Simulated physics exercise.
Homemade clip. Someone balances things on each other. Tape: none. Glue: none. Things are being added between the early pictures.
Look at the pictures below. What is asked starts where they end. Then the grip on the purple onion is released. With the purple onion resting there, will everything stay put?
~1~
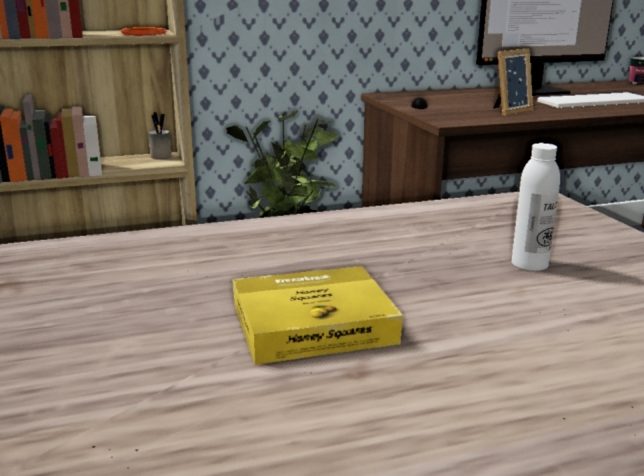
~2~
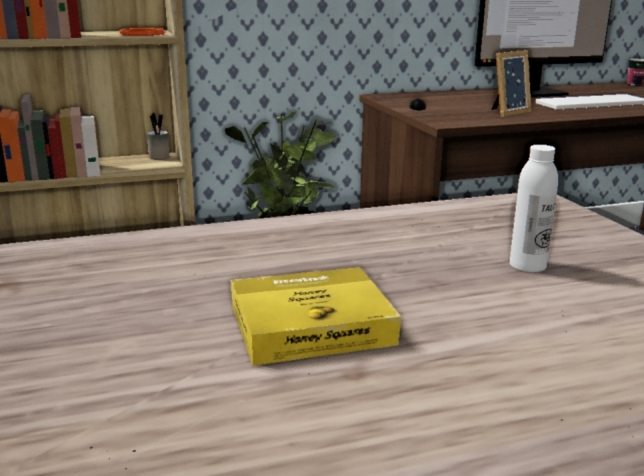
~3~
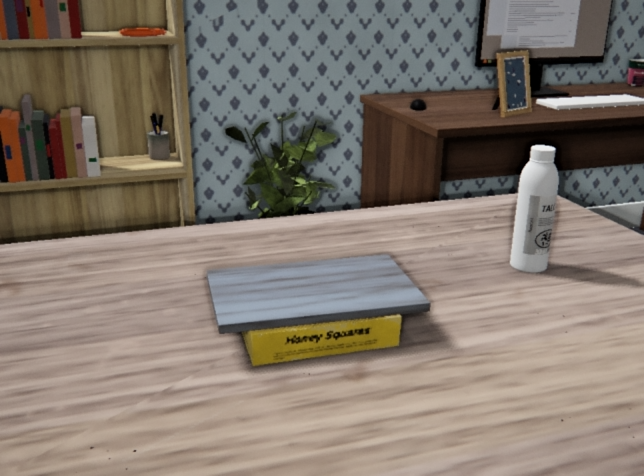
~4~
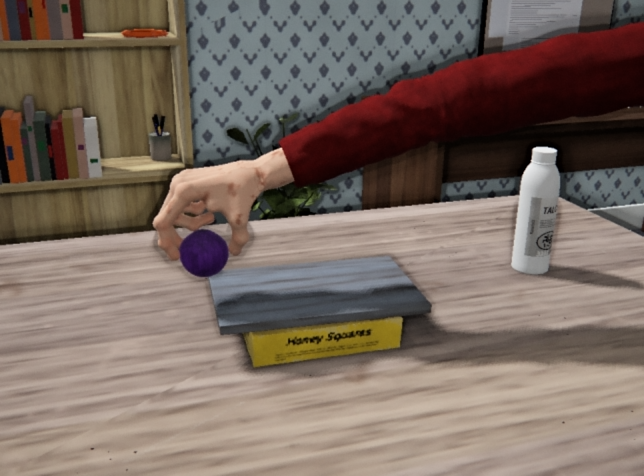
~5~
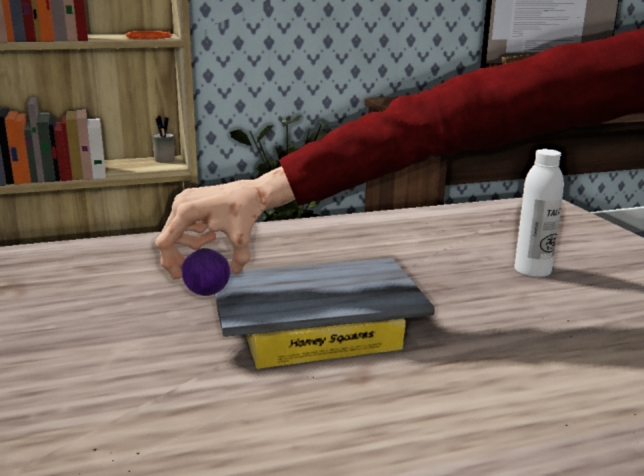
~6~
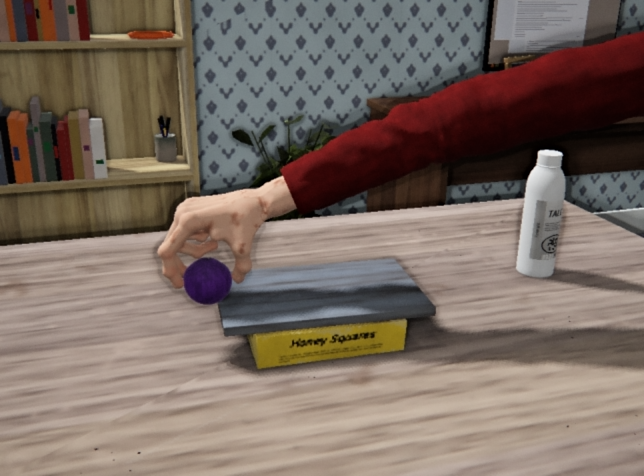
Most likely the pile cannot bear the load.
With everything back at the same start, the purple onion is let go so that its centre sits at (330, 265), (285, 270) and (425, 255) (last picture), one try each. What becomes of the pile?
Well, in the first case it stays steady, in the second it stays steady, and in the third it tumbles down.
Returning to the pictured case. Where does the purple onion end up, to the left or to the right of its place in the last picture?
Toward the left-hand side.
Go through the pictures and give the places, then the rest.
In the first picture, the last thing is not in view yet; yellow packet (313, 311).
In the second picture, the last thing is not in view yet; white bottle (535, 209).
In the third picture, the last thing is not in view yet; grey board (313, 290).
In the fourth picture, still above its spot; purple onion (204, 253).
In the fifth picture, still above its spot; purple onion (206, 272); white bottle (540, 213).
In the sixth picture, set down, still held; purple onion (208, 281); grey board (319, 293).
Then, 0.30 s past the last view, purple onion now fallen.
Then, 0.40 s past the last view, things are still on the move.
Finally, fallen, purple onion; the other 3 still in place. Final places as the last picture's camera would see them, purple onion near (180, 325). The pile loses its balance.
